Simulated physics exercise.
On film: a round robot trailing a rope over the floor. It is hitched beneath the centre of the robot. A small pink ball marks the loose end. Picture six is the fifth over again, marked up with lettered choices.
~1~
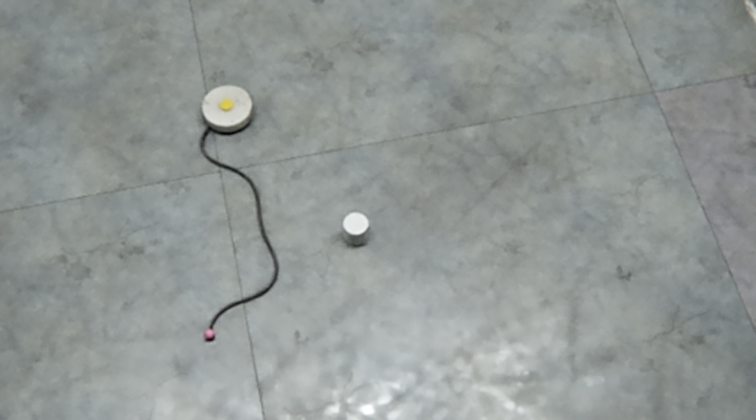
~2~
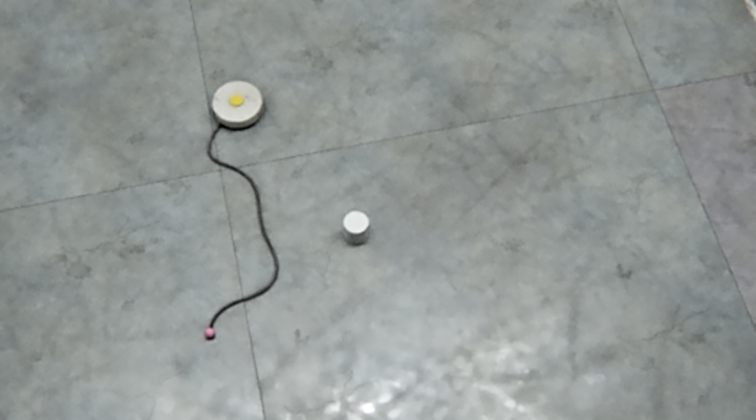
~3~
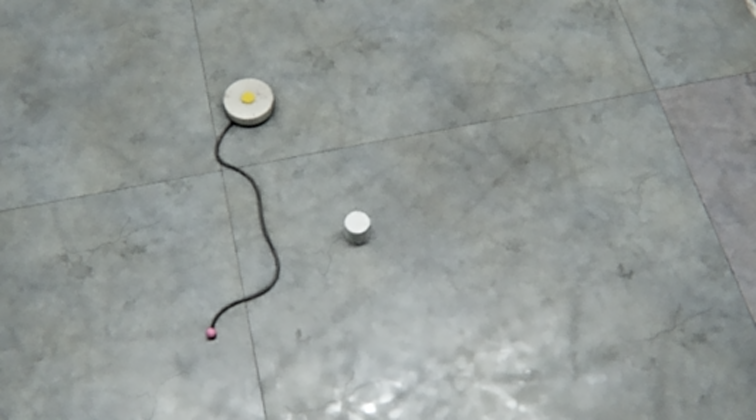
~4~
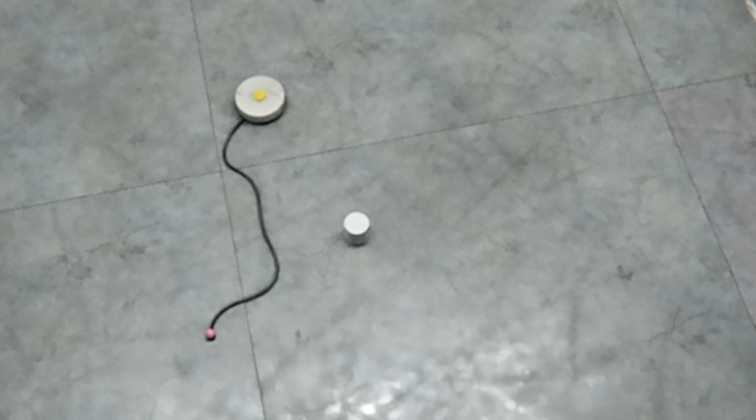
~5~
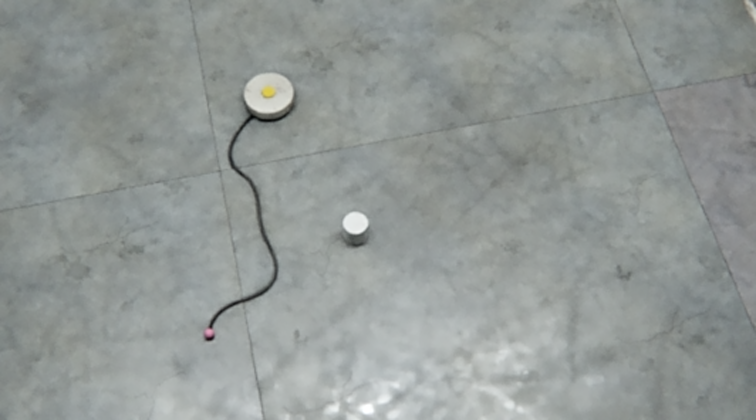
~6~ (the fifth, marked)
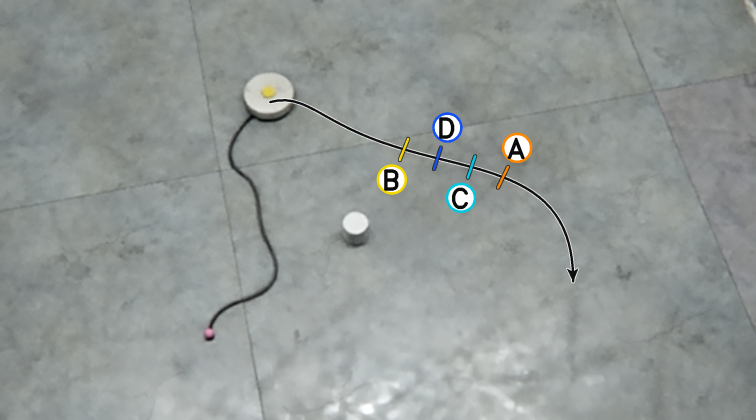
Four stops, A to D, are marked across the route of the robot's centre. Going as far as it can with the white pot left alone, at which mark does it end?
It can go as far as A.
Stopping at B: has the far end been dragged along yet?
No.
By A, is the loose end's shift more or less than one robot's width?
By then, less.
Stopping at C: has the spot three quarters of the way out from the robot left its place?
Yes.
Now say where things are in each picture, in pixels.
The first frame shows robot (228, 110); free end (209, 334); white pot (356, 229).
The second frame shows robot (238, 106); free end (210, 333).
The third frame shows robot (249, 103); free end (211, 333).
The fourth frame shows robot (261, 100); free end (210, 334).
The fifth frame shows robot (269, 97); free end (209, 334); white pot (356, 229).
On the copy, A at (503, 177); B at (404, 149); C at (471, 167); D at (437, 158); the route from (270, 102) via (447, 161) to (573, 282).
On A. First, robot (346, 122), middle of the rope (260, 219), free end (209, 334).
Then, robot (430, 151), middle of the rope (287, 217), free end (209, 334).
Finally, robot (504, 172), middle of the rope (348, 220), free end (222, 314); nothing has been touched.
By contrast, B is safe but short; C is safe but short; D is safe but short.
